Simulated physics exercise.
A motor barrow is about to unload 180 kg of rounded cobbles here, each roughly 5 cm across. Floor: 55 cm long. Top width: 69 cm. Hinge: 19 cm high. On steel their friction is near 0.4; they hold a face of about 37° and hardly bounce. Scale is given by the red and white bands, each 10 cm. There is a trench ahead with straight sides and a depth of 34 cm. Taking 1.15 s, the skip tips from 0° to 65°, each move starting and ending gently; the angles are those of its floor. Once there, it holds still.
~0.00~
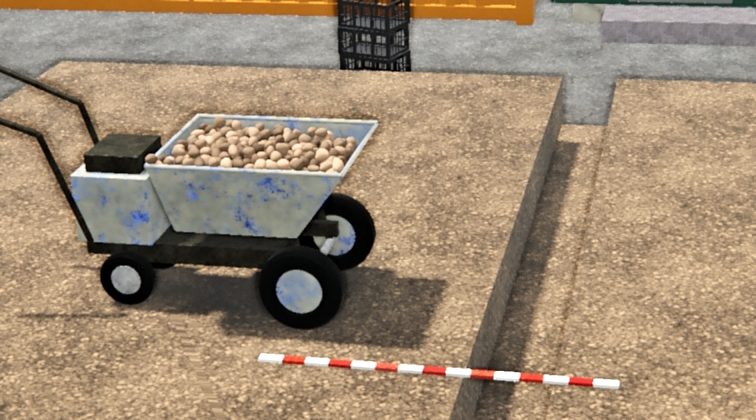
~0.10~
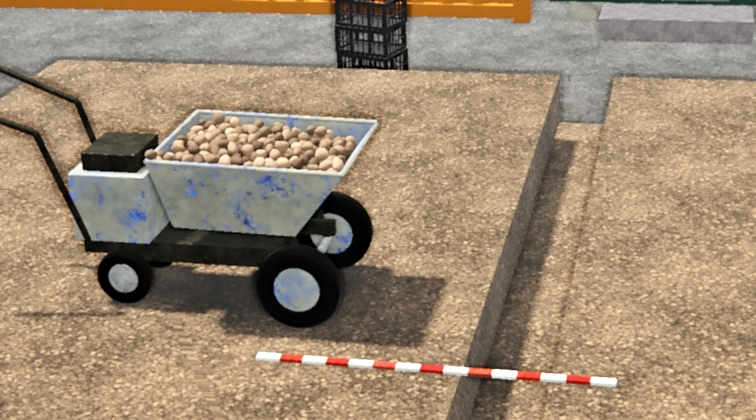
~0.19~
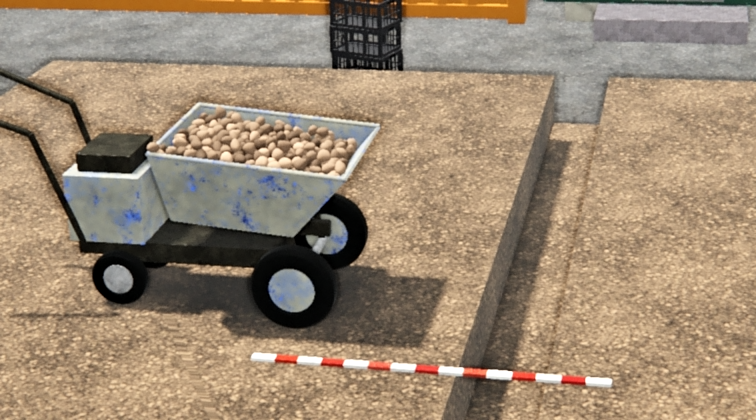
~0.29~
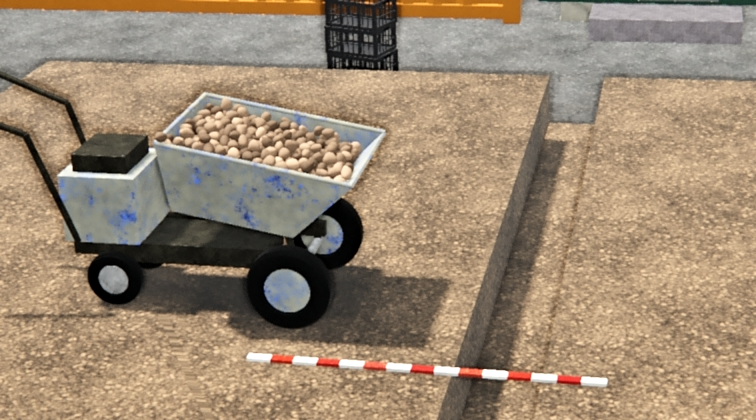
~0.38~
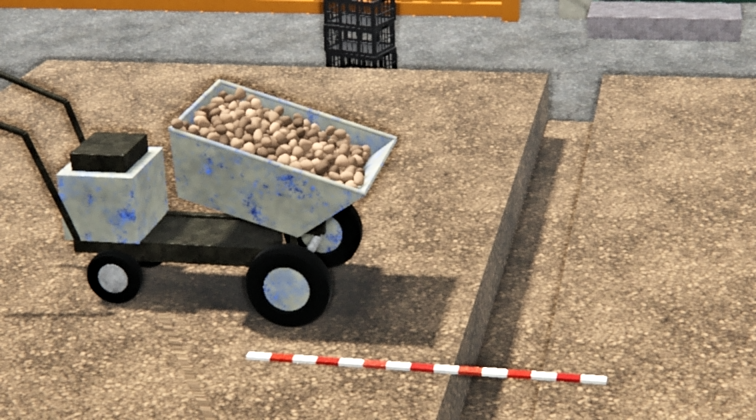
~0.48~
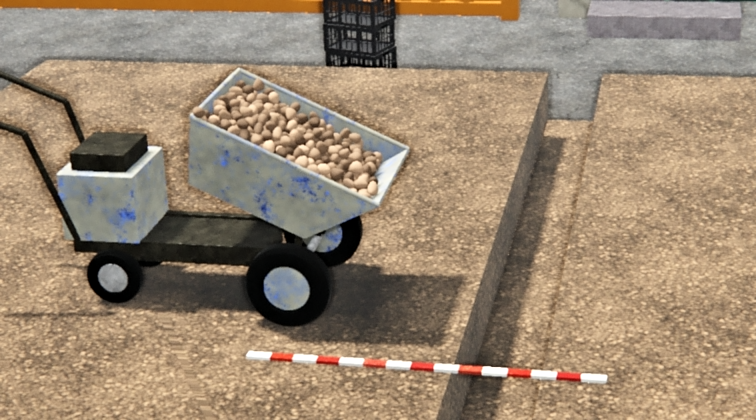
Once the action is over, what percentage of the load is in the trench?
About 71 in every hundred.
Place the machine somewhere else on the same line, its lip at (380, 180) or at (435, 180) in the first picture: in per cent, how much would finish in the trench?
I'd say some 85 per cent and some 50 per cent.
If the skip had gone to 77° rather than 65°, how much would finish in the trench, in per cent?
Then roughly 70 percent.
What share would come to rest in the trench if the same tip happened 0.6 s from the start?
With that timing, about 75 per cent.
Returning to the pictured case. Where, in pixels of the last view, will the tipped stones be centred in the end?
The stones end up centred near (504, 347).
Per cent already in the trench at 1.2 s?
By then, around 20 percent.
After 0.9 s the floor is at 55°; 100 % in the skip; the foremost stones are at (419, 233).
After 1.2 s the floor is at 65°; 72 % in the skip, 10 % short of the trench, 18 % in the trench; the foremost stones are at (534, 369).
After 1.6 s the floor is at 65°; 42 % in the skip, 12 % short of the trench, 46 % in the trench; the foremost stones are at (562, 355).
After 3.5 s the floor is at 65°; 9 % in the skip, 19 % short of the trench, 71 % in the trench; the foremost stones are at (580, 362).
